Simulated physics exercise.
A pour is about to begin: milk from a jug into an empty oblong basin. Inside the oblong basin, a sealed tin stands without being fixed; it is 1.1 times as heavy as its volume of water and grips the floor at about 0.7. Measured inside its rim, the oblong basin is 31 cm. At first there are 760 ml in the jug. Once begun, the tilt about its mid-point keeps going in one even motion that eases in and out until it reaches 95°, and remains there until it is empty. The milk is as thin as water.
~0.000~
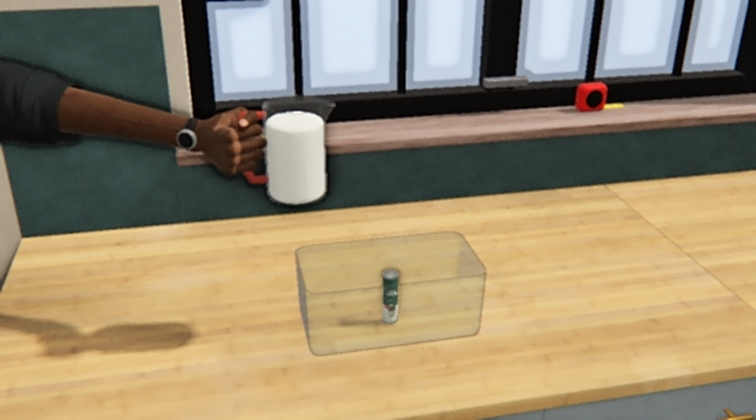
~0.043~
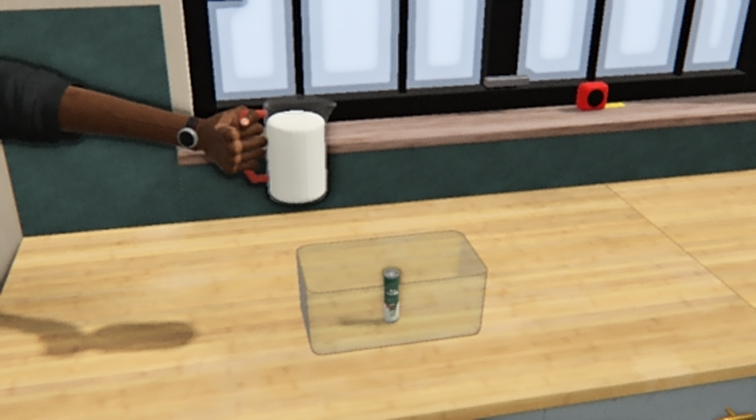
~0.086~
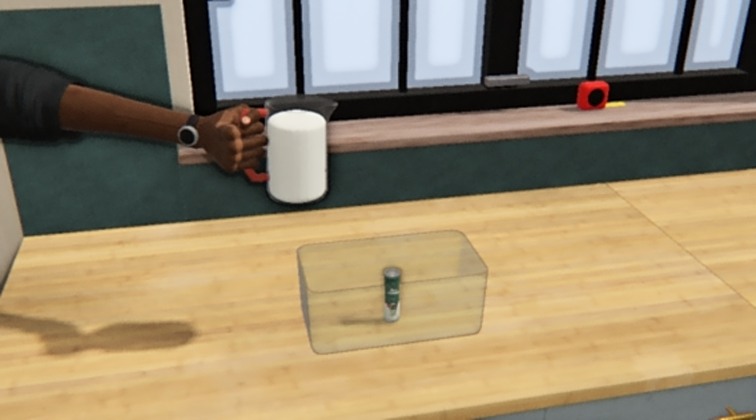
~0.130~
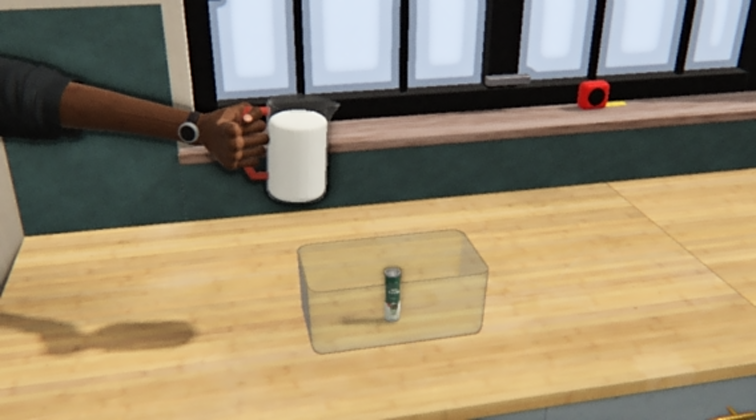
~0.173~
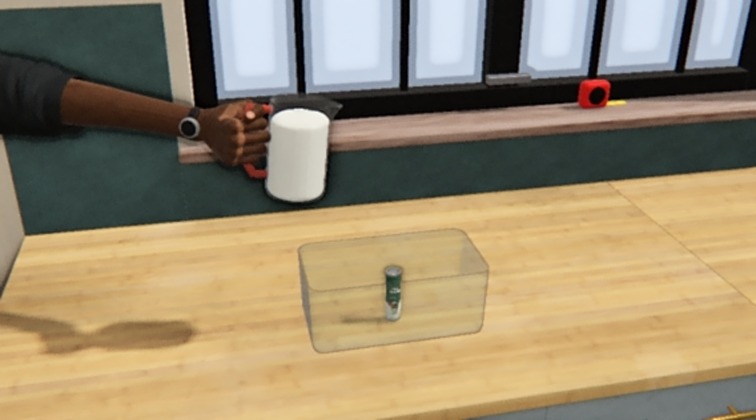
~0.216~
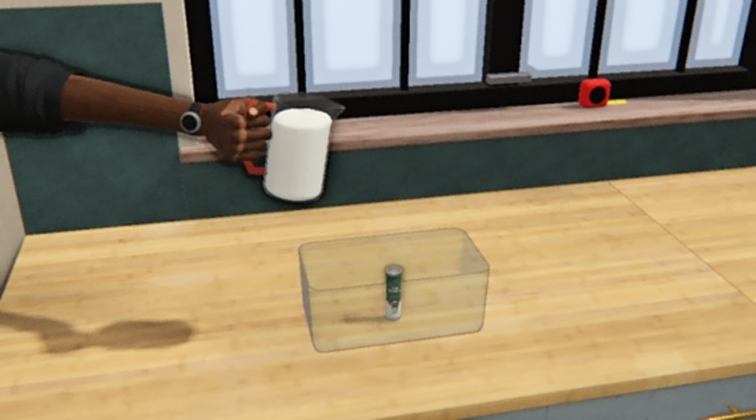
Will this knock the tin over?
No, it stays upright.
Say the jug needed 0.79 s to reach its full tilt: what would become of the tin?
Then it holds its balance.
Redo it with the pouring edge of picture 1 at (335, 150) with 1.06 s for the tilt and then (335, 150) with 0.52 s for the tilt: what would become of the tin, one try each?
First it tips over; then it tips over.
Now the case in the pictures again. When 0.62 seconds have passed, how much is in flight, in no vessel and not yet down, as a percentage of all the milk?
About 6 per cent.
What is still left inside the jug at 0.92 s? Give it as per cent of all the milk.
Around 60 percent of it.
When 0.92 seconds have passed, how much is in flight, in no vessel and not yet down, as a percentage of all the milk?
Airborne fraction: Approx. 22 %.
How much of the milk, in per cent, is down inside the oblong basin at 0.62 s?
0 %, more or less.
After 0.62 s the tilt is 60° and 94 per cent is still to pour; the tin stands where it began.
After 0.92 s the tilt is 91° and 59 per cent is still to pour; the tin stands where it began.
After 1.22 s the tilt is 95° and 19 per cent is still to pour; the tin stands where it began.
After 1.56 s the tilt is 95° and 6 per cent is still to pour; the tin stands where it began.
In the end the tin stands where it began.
